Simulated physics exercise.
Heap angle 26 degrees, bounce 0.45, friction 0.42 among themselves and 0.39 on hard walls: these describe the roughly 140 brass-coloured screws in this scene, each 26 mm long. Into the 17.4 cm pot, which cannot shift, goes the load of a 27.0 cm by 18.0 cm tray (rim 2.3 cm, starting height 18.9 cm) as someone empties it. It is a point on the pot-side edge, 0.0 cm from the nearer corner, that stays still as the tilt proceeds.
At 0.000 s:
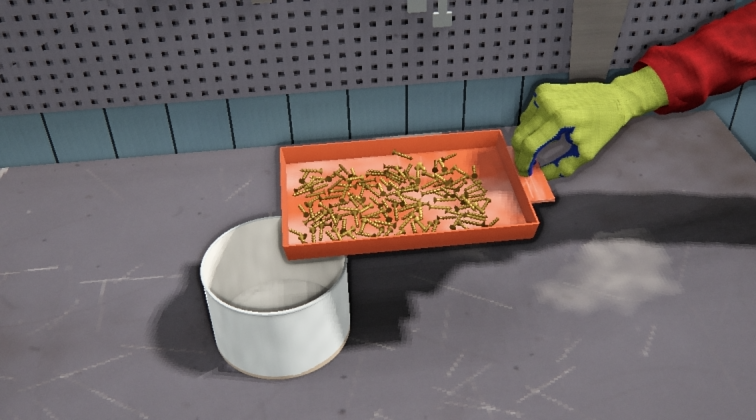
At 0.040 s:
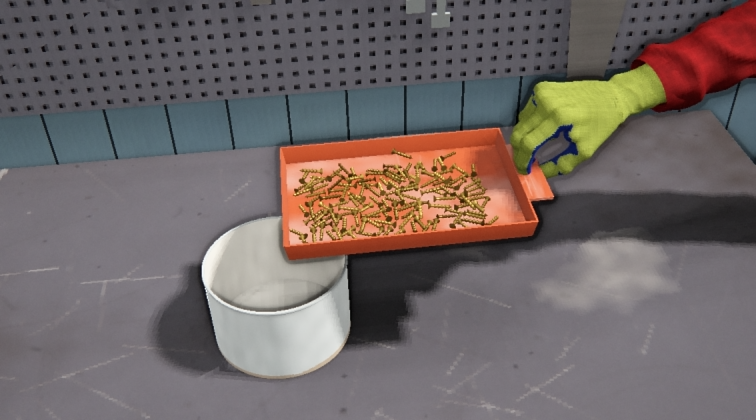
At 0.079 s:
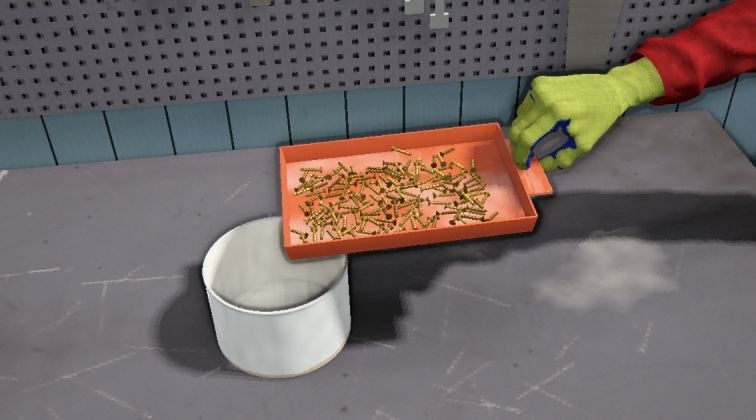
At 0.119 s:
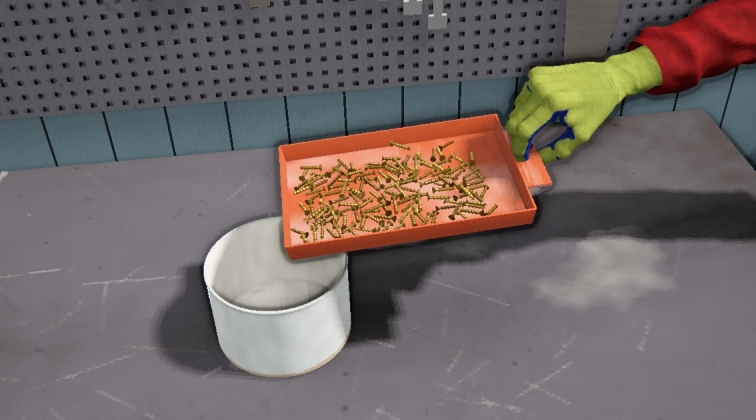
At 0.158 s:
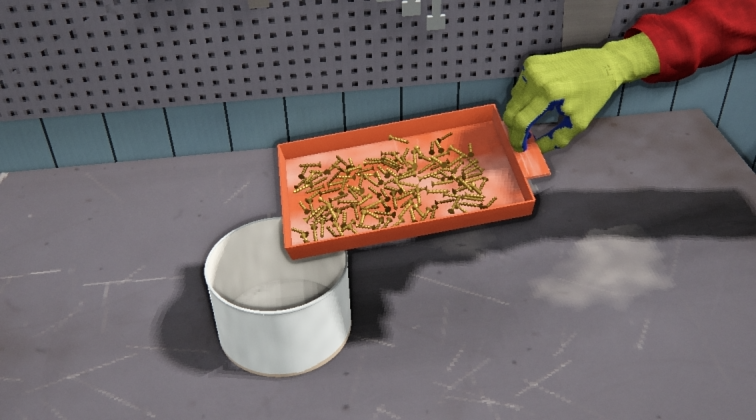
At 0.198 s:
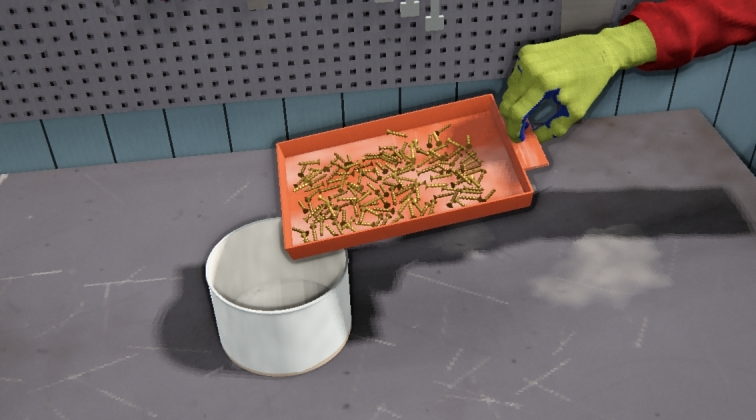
On a scratched grey workbench, a hand in a yellow-green glove held an orange tray of brass-coloured screws partly over a white pot, then slowly raised its right side, tilting it slightly toward the pot.
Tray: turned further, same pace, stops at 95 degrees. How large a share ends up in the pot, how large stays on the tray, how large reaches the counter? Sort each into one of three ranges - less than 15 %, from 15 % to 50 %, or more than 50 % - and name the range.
Ranges: Pot: From 15 % to 50 %; tray: Less than 15 %; counter: More than 50 %.
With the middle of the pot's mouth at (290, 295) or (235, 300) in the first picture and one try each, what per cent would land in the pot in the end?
85 and 100 %.
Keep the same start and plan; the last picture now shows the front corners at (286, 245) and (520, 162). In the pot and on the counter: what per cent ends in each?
Pot 75 % / counter 25 %.
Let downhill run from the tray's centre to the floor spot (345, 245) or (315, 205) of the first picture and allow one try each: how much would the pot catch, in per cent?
That would be close to 0 per cent and then close to 90 per cent.
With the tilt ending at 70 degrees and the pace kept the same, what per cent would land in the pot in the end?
I'd expect some 25 per cent in the pot.
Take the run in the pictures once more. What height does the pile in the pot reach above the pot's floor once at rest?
About 1.0 centimetres.
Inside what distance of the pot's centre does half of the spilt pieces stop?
About 16 centimetres.
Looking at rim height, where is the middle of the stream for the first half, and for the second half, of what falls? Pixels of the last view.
Near (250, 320) at first, near (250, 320) afterwards.
After 0.74 s, tilt 51 degrees; the tray holds 100 %, the pot 0 %.
Then, at 1.09 s, tilt 77 degrees; the tray holds 90 %, the pot 5 %.
After 1.54 s, tilt 95 degrees; the tray holds 5 %, the pot 25 %.
In the end, at 3.0 s, pot 30 %, tray 0 %, counter 70 %.
